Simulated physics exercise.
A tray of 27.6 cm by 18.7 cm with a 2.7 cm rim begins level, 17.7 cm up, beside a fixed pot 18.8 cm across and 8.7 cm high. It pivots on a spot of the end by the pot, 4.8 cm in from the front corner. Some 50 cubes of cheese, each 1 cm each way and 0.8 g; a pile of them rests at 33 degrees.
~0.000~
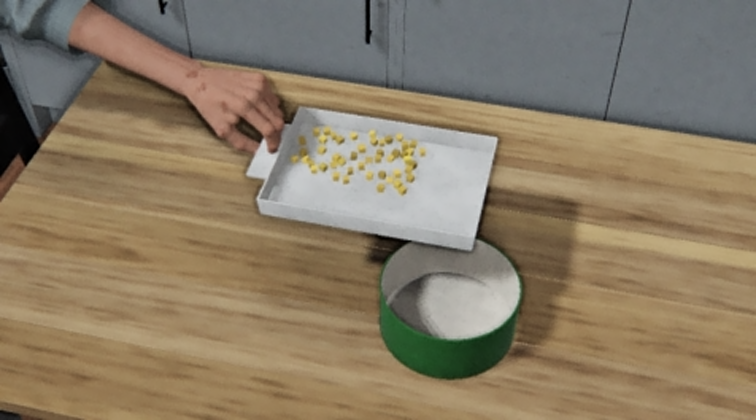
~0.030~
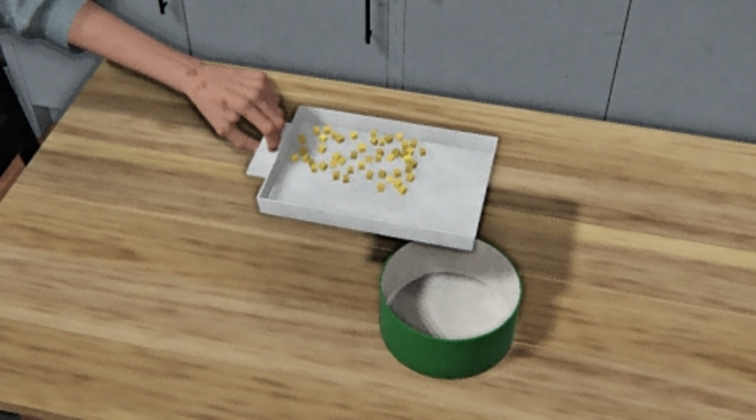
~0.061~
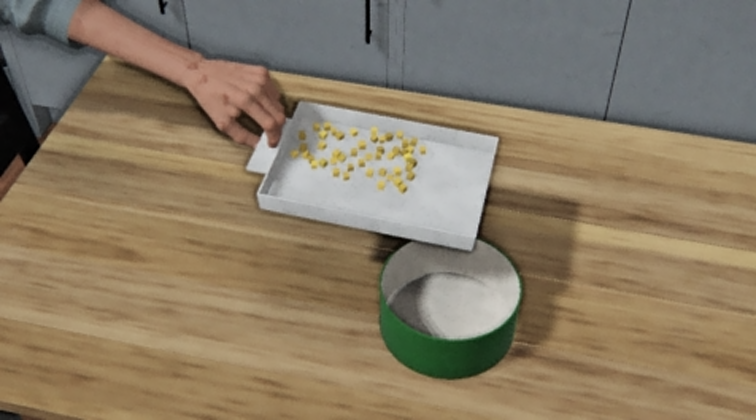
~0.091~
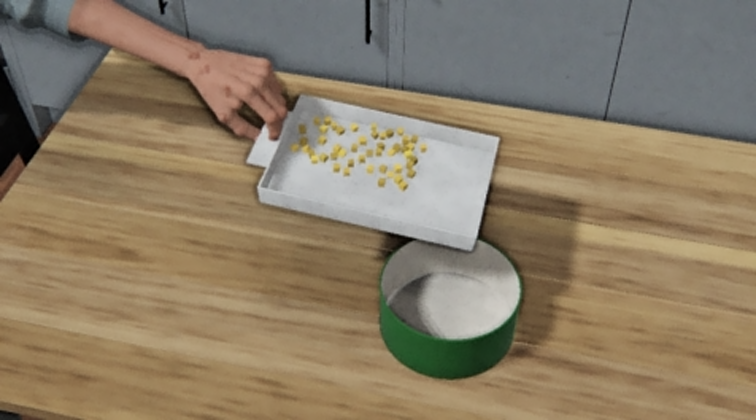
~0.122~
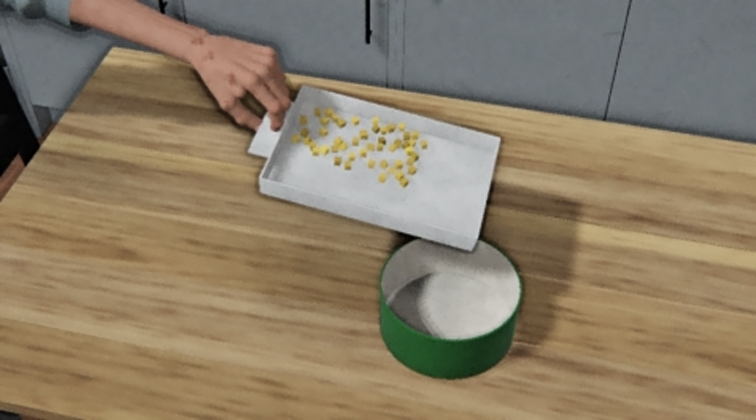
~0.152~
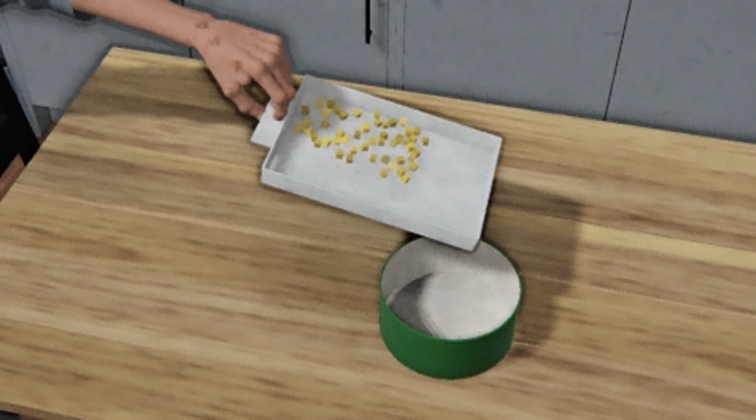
A hand tilting a white tray of small yellow pieces, its left end rising slightly above a wooden counter beside a green pot.
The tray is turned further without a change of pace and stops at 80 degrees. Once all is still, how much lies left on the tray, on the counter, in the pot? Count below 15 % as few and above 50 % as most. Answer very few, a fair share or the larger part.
Tray a fair share, counter the larger part, pot very few.
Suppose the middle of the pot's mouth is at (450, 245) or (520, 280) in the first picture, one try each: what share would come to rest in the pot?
About 0 and 45 per cent.
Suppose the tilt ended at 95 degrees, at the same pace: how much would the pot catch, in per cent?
Then about 0 per cent.
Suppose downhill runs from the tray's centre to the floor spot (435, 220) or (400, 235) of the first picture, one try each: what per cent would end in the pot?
About 30 and 65 per cent.
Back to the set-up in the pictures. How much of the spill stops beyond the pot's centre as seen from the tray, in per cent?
Some 100 per cent.
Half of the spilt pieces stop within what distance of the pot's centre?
Roughly 34 cm.
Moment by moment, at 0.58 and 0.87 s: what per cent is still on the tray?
In turn: 100, 35.
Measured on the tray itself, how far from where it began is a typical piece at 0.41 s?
Some 1 cm.
After 0.41 s, tilt 46 degrees; the tray holds 100 %, the pot 0 %.
Then, at 0.58 s, tilt 69 degrees; the tray holds 100 %, the pot 0 %.
Then, at 0.87 s, tilt 80 degrees; the tray holds 35 %, the pot 0 %.
In the end, at 2.2 s, tray 35 %, counter 65 %, pot 0 %.
